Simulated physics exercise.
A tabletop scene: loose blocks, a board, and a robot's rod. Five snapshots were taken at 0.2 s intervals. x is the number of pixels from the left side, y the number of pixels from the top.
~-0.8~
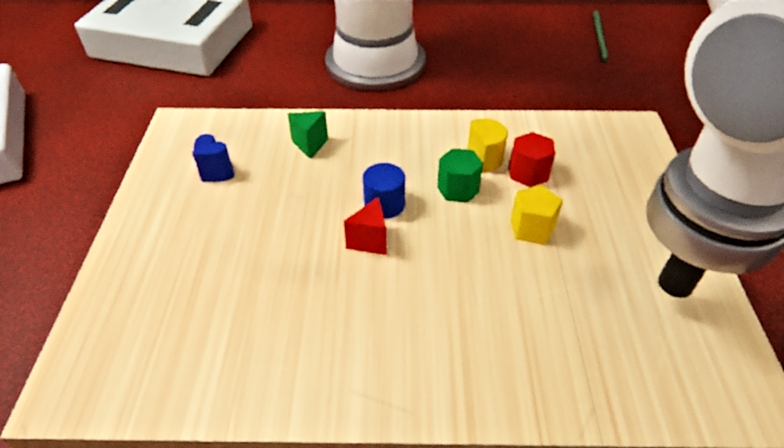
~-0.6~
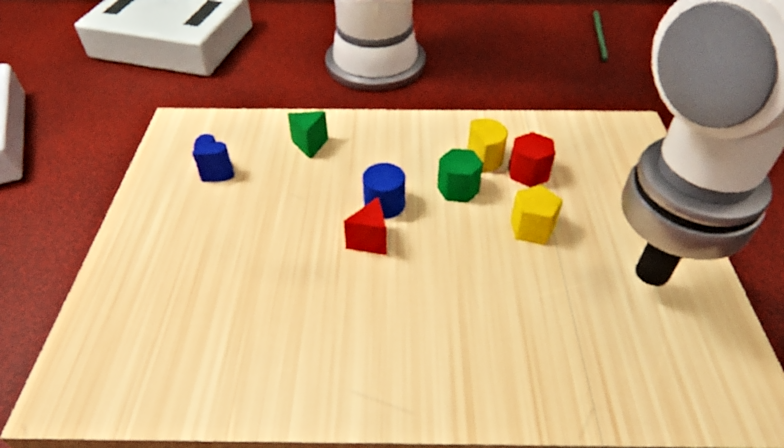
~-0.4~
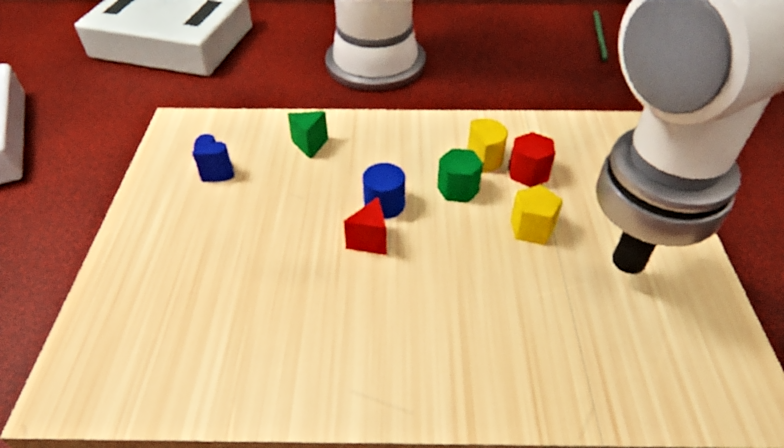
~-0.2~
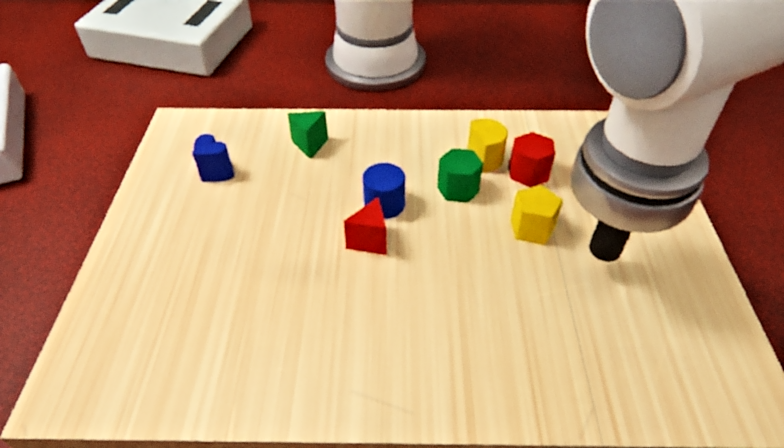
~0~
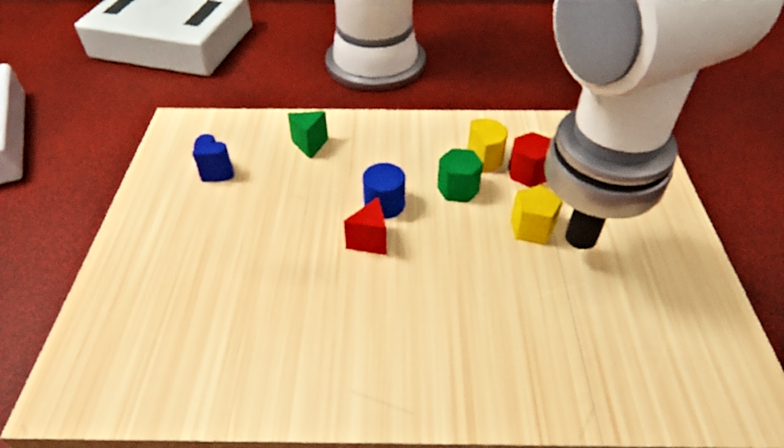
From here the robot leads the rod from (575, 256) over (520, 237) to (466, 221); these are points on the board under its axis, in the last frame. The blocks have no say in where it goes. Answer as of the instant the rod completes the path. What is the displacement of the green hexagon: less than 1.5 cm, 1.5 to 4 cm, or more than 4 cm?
The green hexagon moves under 1.5 cm.
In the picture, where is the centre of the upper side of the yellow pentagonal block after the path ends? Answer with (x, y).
Roughly at (502, 176).
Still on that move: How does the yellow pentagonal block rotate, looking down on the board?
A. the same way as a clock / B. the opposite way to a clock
A (the same way as a clock)
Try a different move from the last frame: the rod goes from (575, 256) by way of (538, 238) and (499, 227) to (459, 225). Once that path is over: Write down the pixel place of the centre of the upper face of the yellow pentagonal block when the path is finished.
Around (499, 174).
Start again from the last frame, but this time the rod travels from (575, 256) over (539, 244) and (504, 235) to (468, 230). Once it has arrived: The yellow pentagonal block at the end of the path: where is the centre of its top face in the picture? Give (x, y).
Its top middle is near (506, 181).
The first path, step by step. One third of the way, rod at (543, 225); yellow pentagonal block at (525, 191), turned 25° clockwise.
Two thirds of the way, rod at (505, 213); yellow pentagonal block at (506, 178), turned 75° clockwise.
At the end, rod at (469, 203); green hexagon still; yellow pentagonal block at (502, 176), turned 90° clockwise.
